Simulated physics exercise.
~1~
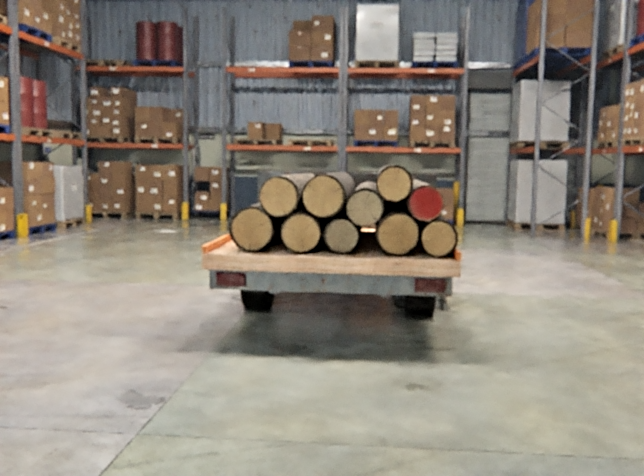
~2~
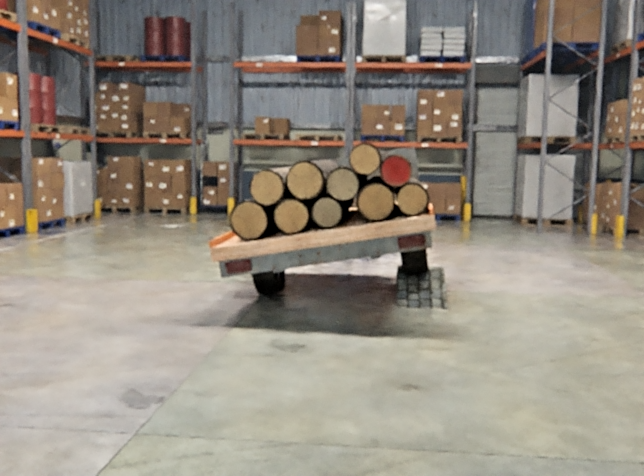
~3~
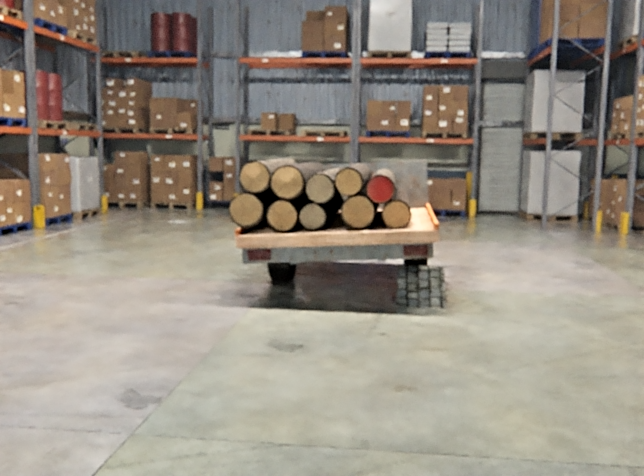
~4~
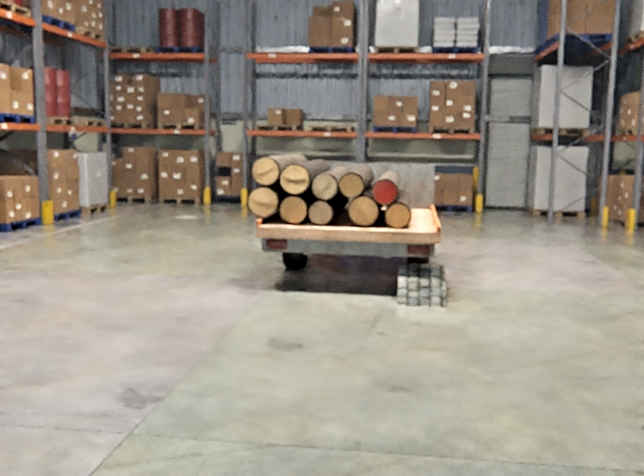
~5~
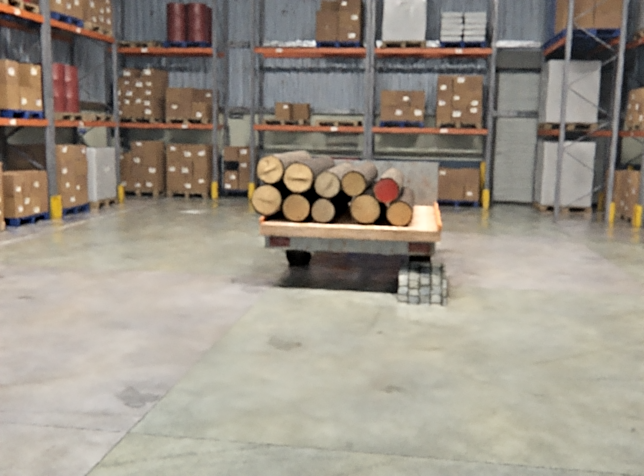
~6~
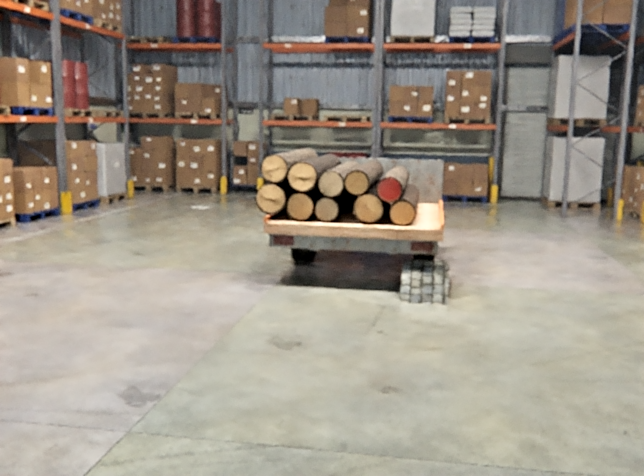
In a warehouse lined with tall racks of boxes, a low flat trailer carries a loose pile of logs, one with a red end resting on the upper layer at the right. The right wheel mounts a blocky grey hump, tilting the deck steeply down to the left, and the logs bunch toward that side. The trailer then drops back level, leaving a gap at the right of the deck. The pile settles with little further change as the view drifts sideways. At the end the red log still rests on others, and every log remains aboard.
